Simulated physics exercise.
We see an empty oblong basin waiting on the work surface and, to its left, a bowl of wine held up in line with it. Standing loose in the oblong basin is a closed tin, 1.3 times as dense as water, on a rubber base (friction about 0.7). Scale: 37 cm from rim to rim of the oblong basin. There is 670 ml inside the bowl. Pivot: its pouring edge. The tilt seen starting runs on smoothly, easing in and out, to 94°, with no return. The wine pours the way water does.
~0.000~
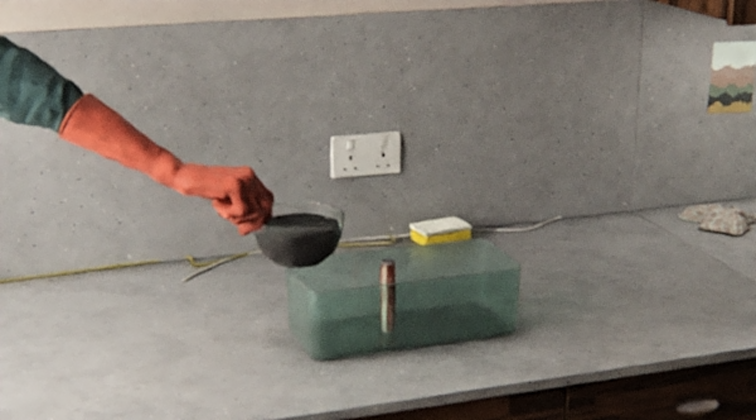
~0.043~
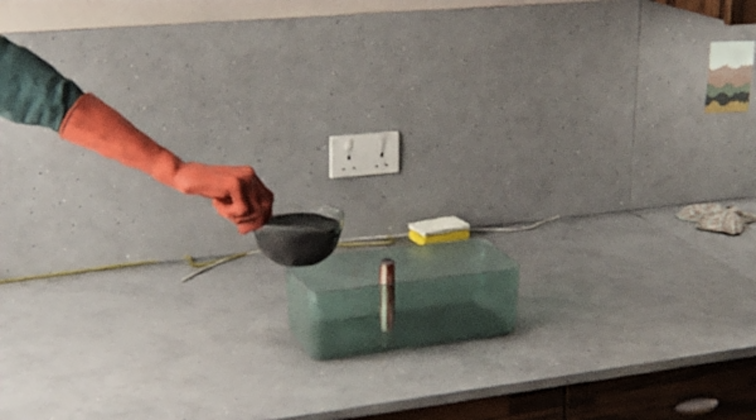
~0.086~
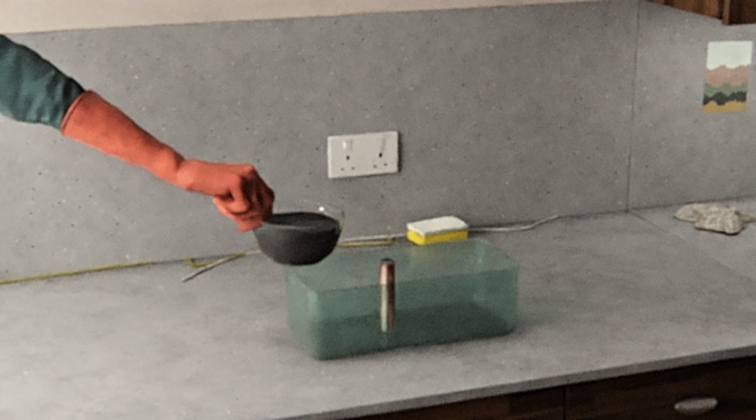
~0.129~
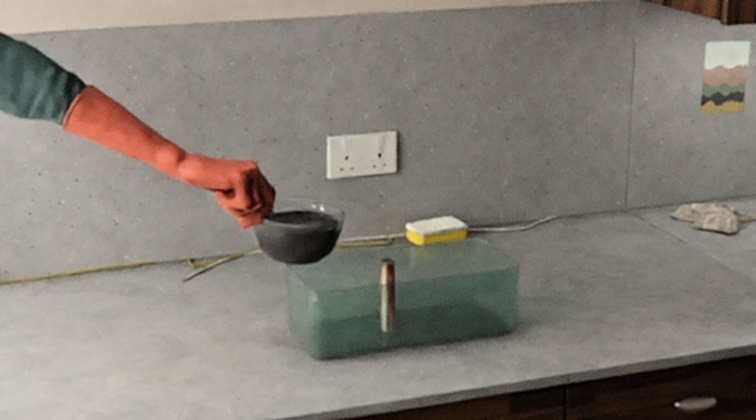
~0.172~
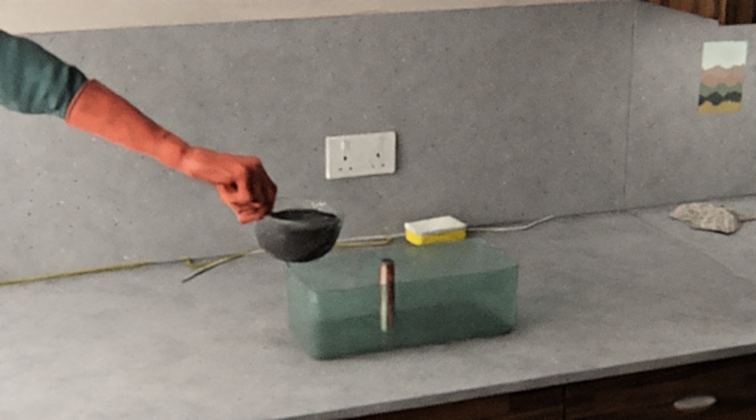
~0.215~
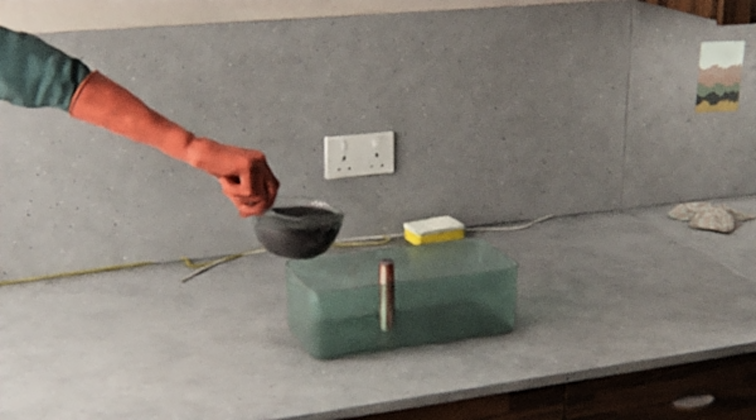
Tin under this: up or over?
Up.
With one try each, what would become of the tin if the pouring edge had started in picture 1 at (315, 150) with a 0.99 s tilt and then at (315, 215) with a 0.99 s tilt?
First it tips over; then it tips over.
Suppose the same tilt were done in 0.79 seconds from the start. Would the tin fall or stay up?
Then the tin does not tip.
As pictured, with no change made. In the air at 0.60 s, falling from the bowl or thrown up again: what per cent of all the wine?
32 per cent.
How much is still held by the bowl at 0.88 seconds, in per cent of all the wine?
Near 9 percent, more or less.
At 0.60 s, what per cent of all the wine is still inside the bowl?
64 %.
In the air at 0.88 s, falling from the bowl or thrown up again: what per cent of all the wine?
22 per cent or so.
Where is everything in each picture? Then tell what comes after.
In the first picture, it leans 0°; its right rim is at (341, 212); the wine meets the walls at (255, 229) and (338, 220); the oblong basin's rim runs from (296, 278) to (504, 254); the tin's top is at (388, 265).
In the second picture, it leans 0°; its right rim is at (341, 212); the wine meets the walls at (255, 228) and (338, 220).
In the third picture, it leans 2°; its right rim is at (341, 212); the wine meets the walls at (255, 228) and (338, 219).
In the fourth picture, it leans 4°; its right rim is at (341, 212); the wine meets the walls at (255, 227) and (338, 217).
In the fifth picture, it leans 7°; its right rim is at (341, 212); the wine meets the walls at (255, 225) and (338, 215).
In the sixth picture, it leans 11°; its right rim is at (341, 212); the wine meets the walls at (255, 222) and (338, 214).
By 0.60 s the tilt is 62° and 63 per cent is still to pour; the tin stands where it began.
By 0.88 s the tilt is 91° and 9 per cent is still to pour; the tin stands where it began.
By 1.17 s the tilt is 94° and 0 per cent is still to pour; the tin stands where it began.
By 1.49 s the tilt is 94° and 0 per cent is still to pour; the tin stands where it began.
At rest the tin stands where it began.
